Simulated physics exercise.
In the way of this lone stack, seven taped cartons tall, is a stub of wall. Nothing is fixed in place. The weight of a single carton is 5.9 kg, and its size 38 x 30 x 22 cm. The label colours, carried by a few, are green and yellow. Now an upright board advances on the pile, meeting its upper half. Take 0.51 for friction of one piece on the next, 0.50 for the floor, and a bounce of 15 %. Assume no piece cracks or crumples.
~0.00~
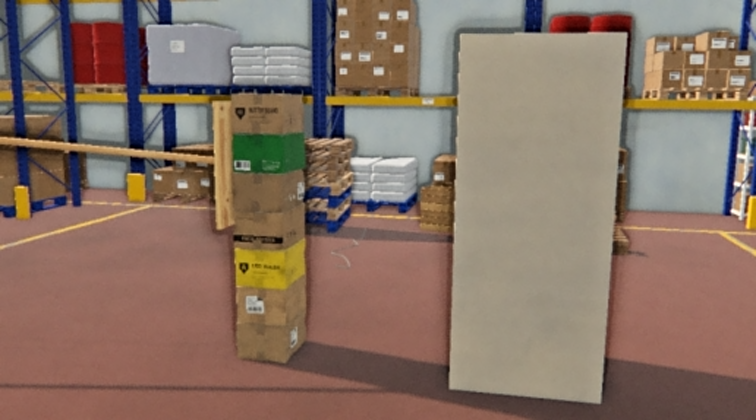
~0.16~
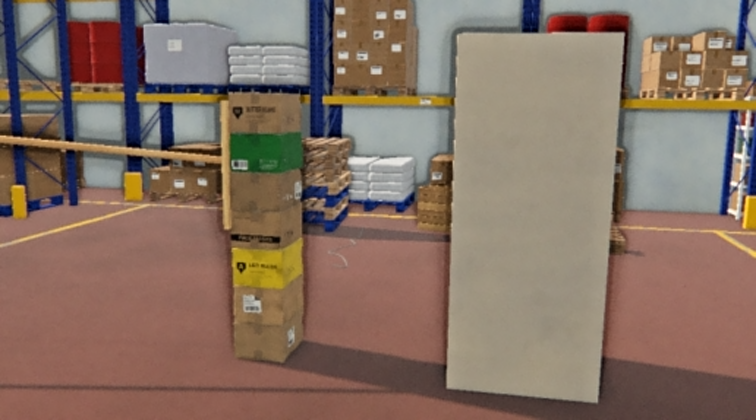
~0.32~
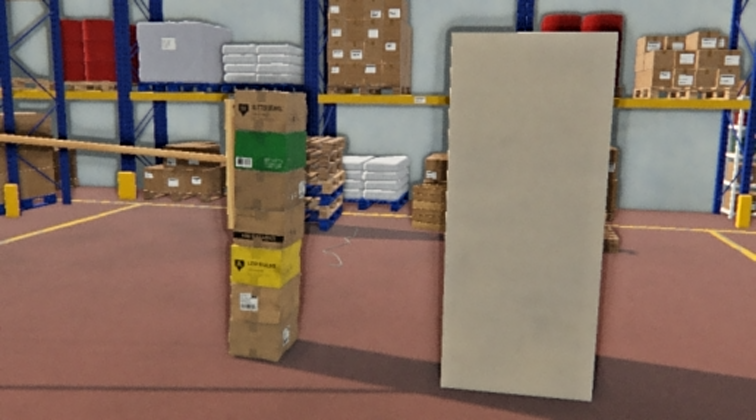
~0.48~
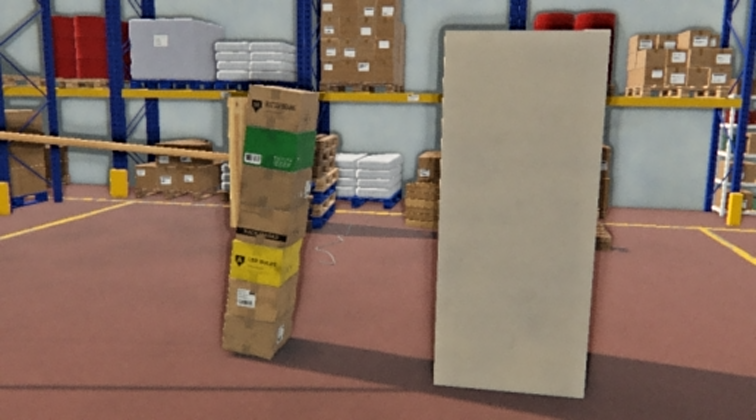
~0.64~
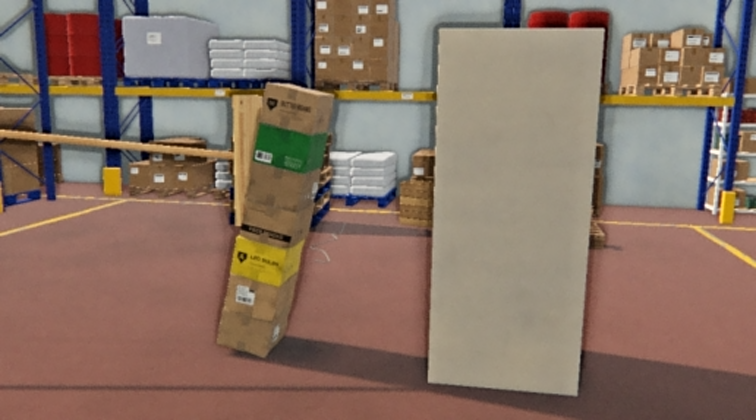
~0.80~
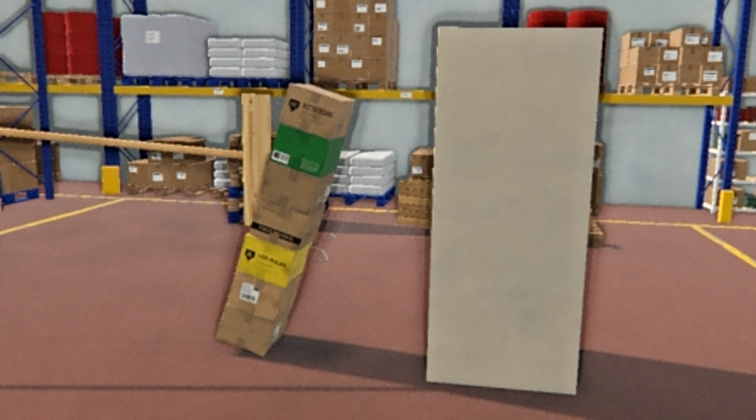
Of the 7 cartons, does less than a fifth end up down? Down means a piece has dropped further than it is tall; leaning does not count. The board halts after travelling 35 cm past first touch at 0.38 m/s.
The fallen part stops short of a fifth.
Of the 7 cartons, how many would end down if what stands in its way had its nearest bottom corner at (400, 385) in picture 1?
With that change the number is 0.
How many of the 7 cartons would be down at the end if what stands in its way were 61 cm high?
That makes 5 in total.
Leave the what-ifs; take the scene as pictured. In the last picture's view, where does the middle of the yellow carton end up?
I'd place it at about (311, 264) in the final view.
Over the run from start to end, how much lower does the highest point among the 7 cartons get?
About 15 cm.
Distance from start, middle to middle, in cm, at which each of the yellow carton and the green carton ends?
Yellow: About 40 cm, green: About 80 cm.
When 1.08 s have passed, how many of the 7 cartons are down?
That makes 0 by then, as I count it.
After 0.86 s, none of the 7 cartons down, 7 disturbed; green carton 19° from how it stood; yellow carton 19° from how it stood.
After 0.98 s, none of the 7 cartons down, 7 disturbed; green carton 25° from how it stood; yellow carton 25° from how it stood.
After 1.08 s, none of the 7 cartons down, 7 disturbed; green carton 31° from how it stood, 10 cm lower; yellow carton 31° from how it stood.
After 1.18 s, none of the 7 cartons down, 7 disturbed; yellow carton 38° from how it stood; green carton 38° from how it stood, 17 cm lower.
In the end (2.2 s), none of the 7 cartons down, 7 disturbed; yellow carton 39° from how it stood; green carton 39° from how it stood, 18 cm lower. That is 0 per cent. From the last view, middles, yellow carton near (311, 264), green carton near (383, 180).
